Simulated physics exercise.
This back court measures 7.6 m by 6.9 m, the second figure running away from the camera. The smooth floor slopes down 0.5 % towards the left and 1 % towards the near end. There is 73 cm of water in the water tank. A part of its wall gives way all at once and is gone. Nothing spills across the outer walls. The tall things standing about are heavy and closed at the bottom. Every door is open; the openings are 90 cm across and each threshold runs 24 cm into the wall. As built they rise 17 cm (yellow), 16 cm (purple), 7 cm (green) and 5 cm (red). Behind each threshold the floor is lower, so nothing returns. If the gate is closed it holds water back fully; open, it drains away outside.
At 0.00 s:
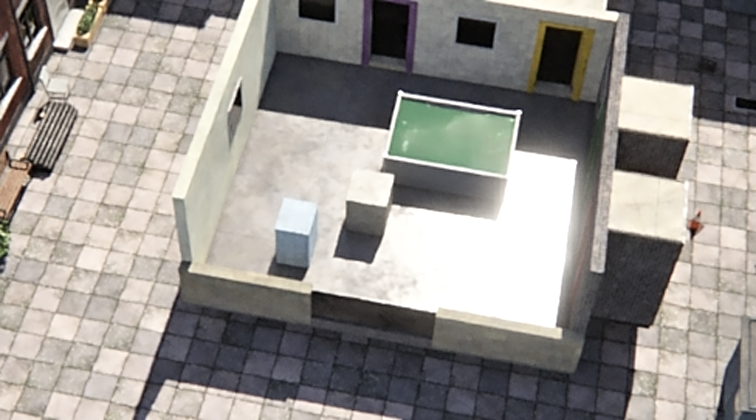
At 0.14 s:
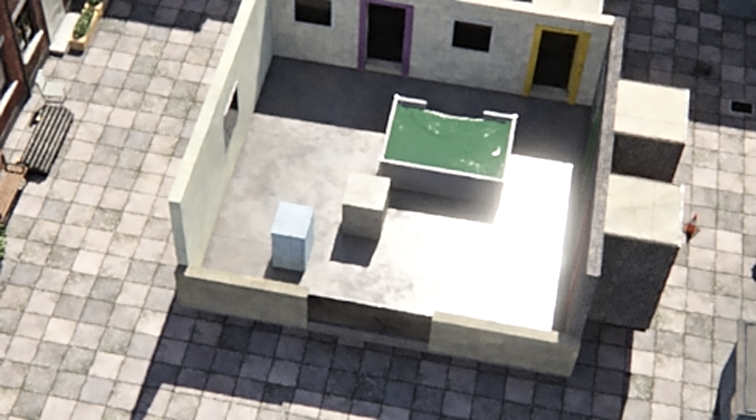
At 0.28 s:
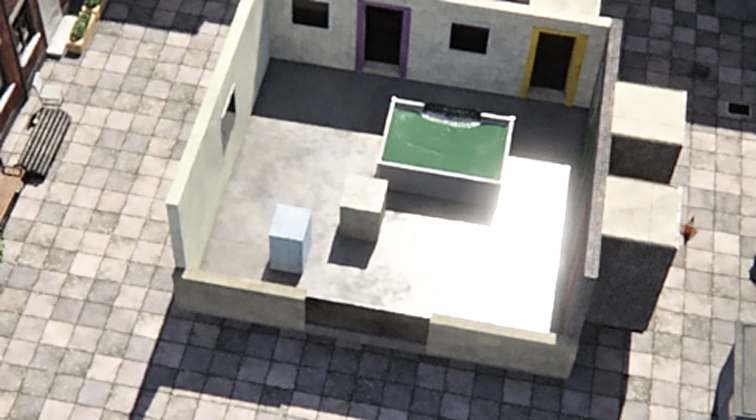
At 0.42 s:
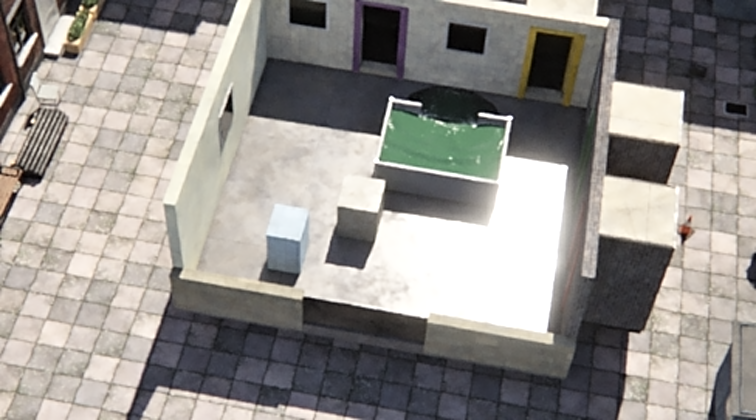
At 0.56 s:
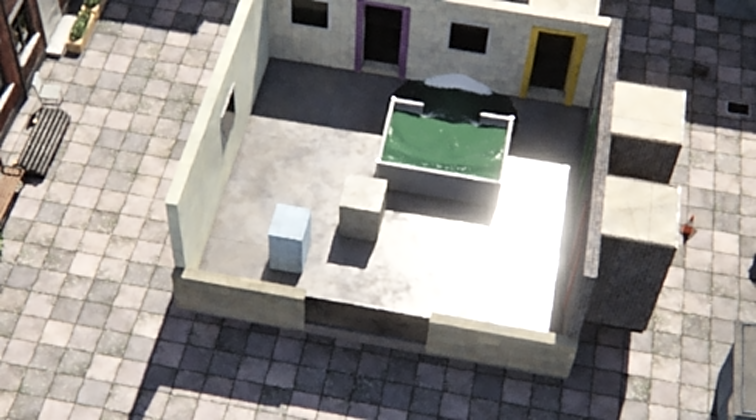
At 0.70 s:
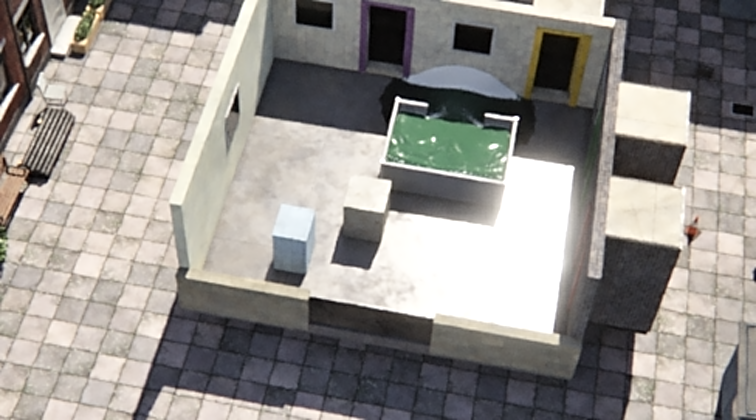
A white-rimmed tank of green water stands in a roofless, pale-walled courtyard on grey paving, seen from high above, with a purple-framed doorway and a yellow-framed one in the far wall and a light-blue block and a grey block nearer. The tank's far side opens in the middle, and its surface ripples. Water pours out behind it and spreads in a widening dark, pale-glinting patch, while the view drifts slightly.
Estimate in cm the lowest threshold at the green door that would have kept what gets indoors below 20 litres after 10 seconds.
Close to 6 cm is just enough.
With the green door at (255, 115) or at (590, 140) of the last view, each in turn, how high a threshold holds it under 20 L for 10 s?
Roughly 13.5 and 25 cm.
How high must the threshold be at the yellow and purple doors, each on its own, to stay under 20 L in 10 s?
Roughly 12.0 cm at yellow and 10.5 cm at purple.
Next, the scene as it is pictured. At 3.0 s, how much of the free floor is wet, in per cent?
Some 40 per cent of it.
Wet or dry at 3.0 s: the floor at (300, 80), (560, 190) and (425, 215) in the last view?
In that order: Wet, under water, not reached.
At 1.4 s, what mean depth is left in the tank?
Some 49 cm.
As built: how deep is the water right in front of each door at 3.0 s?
Depths in cm: Yellow 11, purple 13, green 11, red 1.
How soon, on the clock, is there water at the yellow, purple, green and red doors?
Arrival: Yellow 0.9 s, purple 0.8 s, green 2.2 s, red 3.0 s.
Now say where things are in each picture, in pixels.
The first frame shows the water tank at (453, 137) is whole and still, 73 cm deep; the green door at (593, 158) is dry.
In the second frame, water pours out on the far side and has run 0.3 m, to a hidden place; about 8 cm deep outside, 73 cm at the back.
In the third frame, the front is at (433, 105), 0.8 m from the gap on the far side; 1.1 m2 of floor is wet, 73 cm left at the back.
In the fourth frame, the gap is on the far side, the front 1.3 m out at (437, 89); the back of the water tank holds 71 cm.
In the fifth frame, the gap is on the far side, the front 1.5 m out at (414, 81); the back of the water tank holds 63 cm.
In the sixth frame, water pours out on the far side and has run 1.7 m, to (396, 78); about 8 cm deep outside, 62 cm at the back; 2.1 m in a straight line remain to the green door at (591, 164).
After 1.4 s water covers 15 % of the floor, deepest (53 cm) near (460, 94); it has not reached the green door.
After 3.0 s water covers 40 % of the floor, deepest (31 cm) near (583, 114); 11 cm at the green door, 0 litres in over its 7 cm threshold.
After 10.0 s water covers 95 % of the floor, deepest (16 cm) near (272, 307); 4 cm at the green door, 13 litres in over its 7 cm threshold.
At the green door as built, the water arrived by 2.2 s and peaked near 11 cm at 3.0 s.
With a threshold of 5.5 cm, 26 litres would have come in within the 10 s; with 7.5 cm, 10 litres. So under 20 litres takes about 6 cm.
